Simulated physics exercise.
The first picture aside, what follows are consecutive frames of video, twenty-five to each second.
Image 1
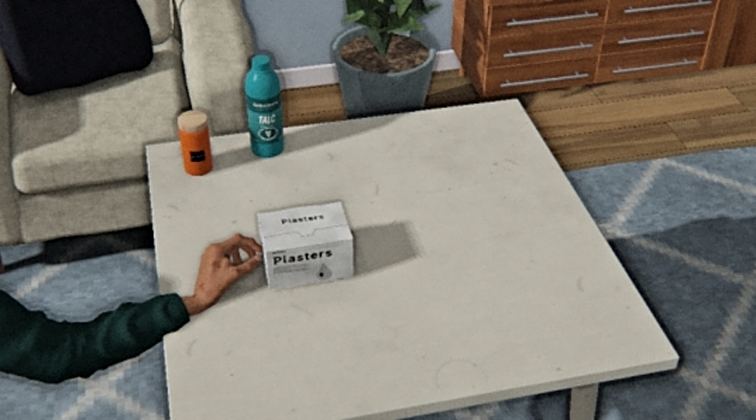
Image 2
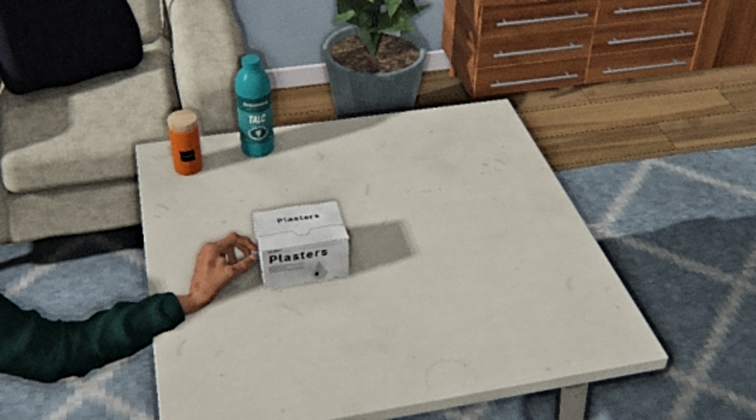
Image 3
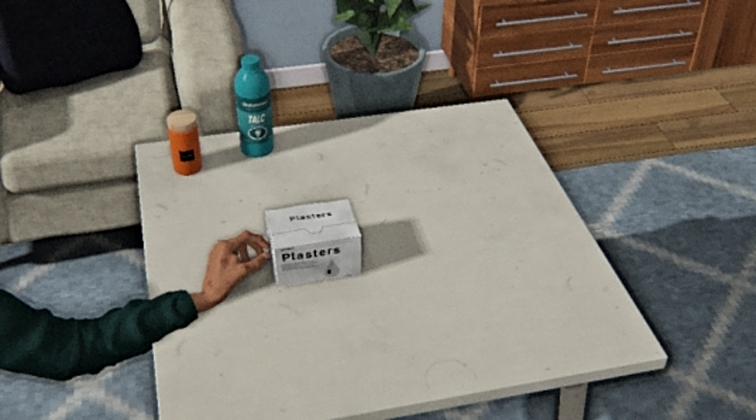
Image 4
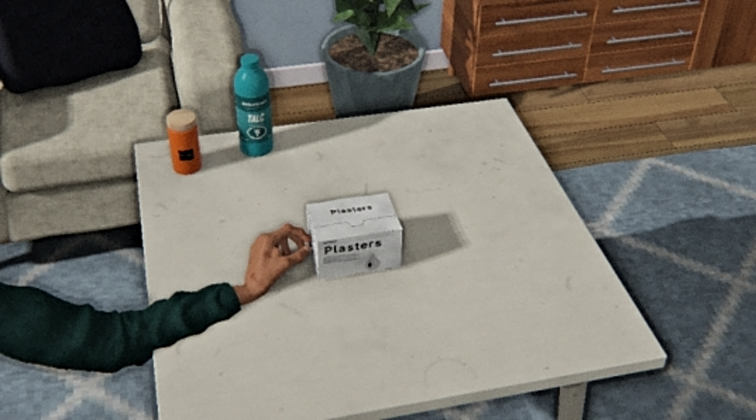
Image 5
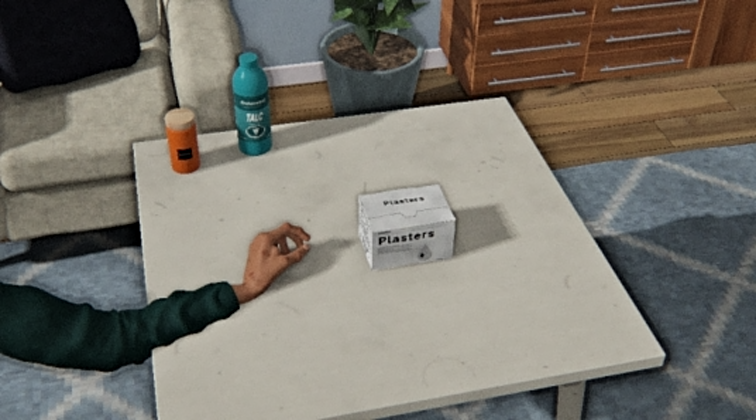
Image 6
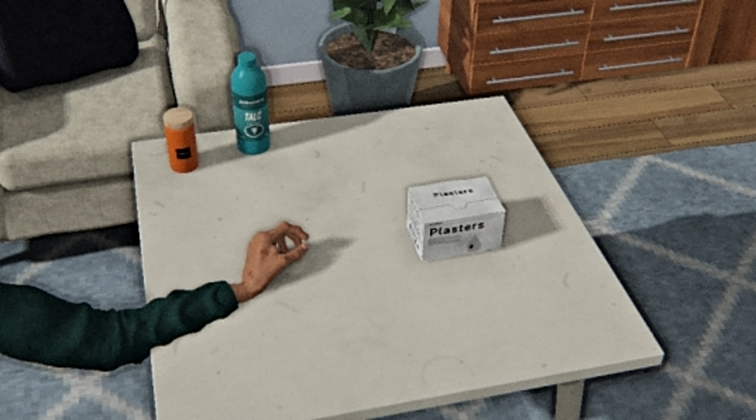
A white box of plasters slid to the right across a pale table after a hand in a green sleeve pushed it, and the hand then stayed behind while the orange and teal bottles stood still.
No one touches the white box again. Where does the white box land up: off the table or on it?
Off the table.
Then, 0.20 s after the last picture, white box now off the table.
Then, 0.40 s after the last picture, things are still on the move.
Then, 0.60 s after the last picture, as before.
By the end, off the table, white box.
